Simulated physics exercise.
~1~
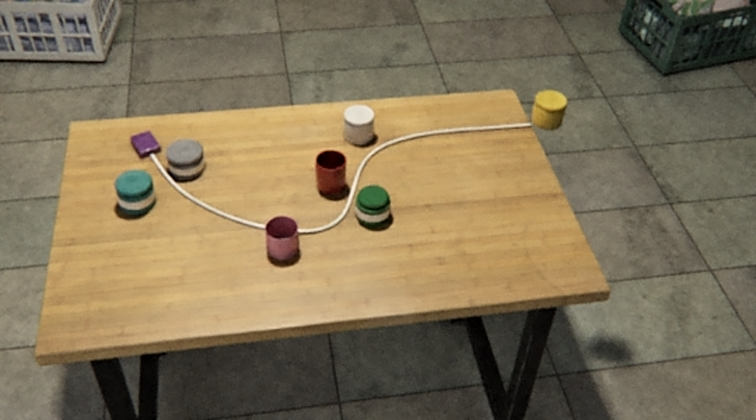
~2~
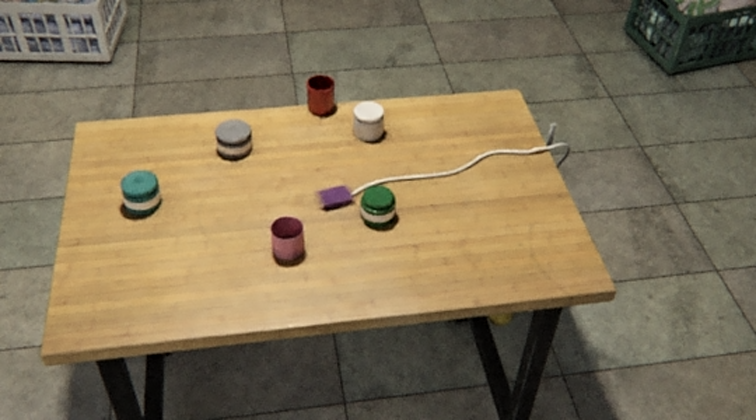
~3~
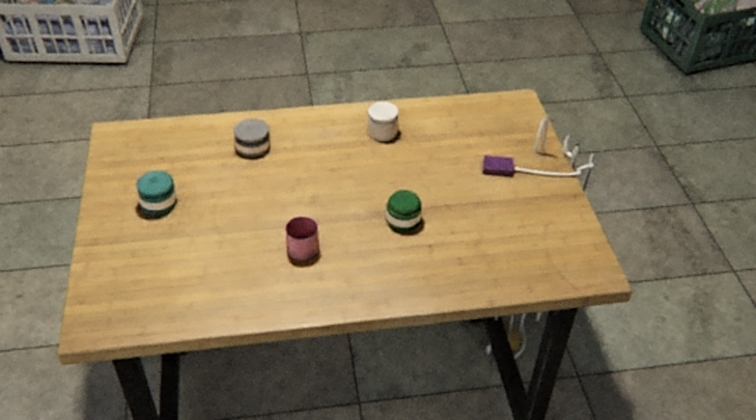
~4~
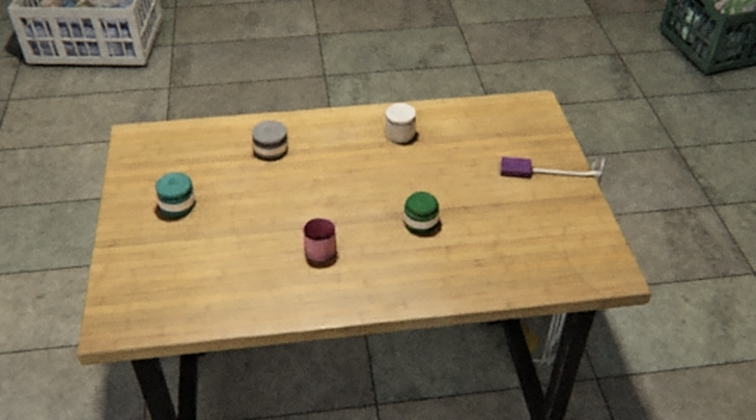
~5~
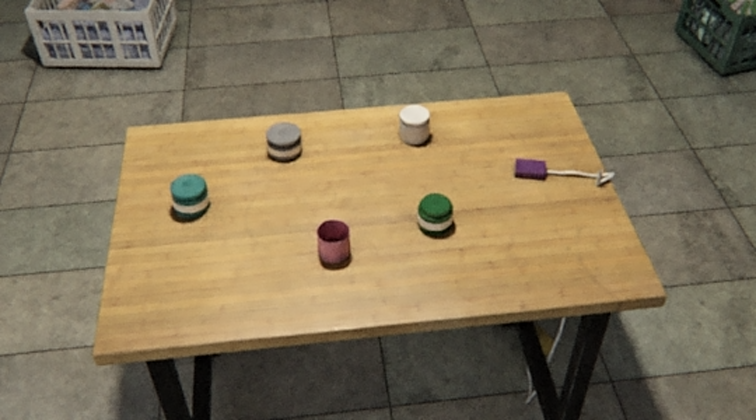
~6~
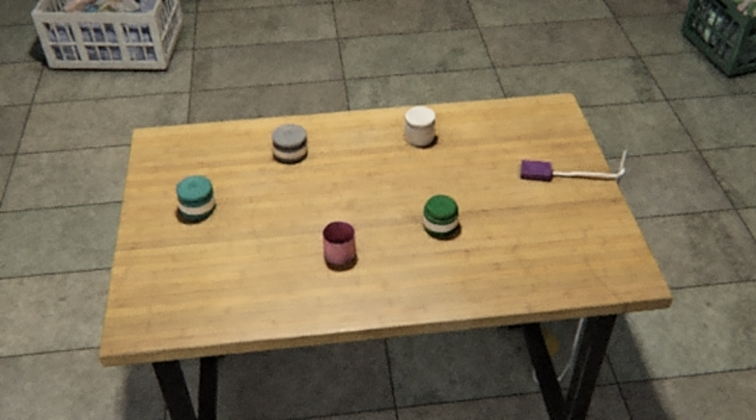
On a wooden table, a falling yellow speaker's cable drags a phone right, and a red mug drops off.
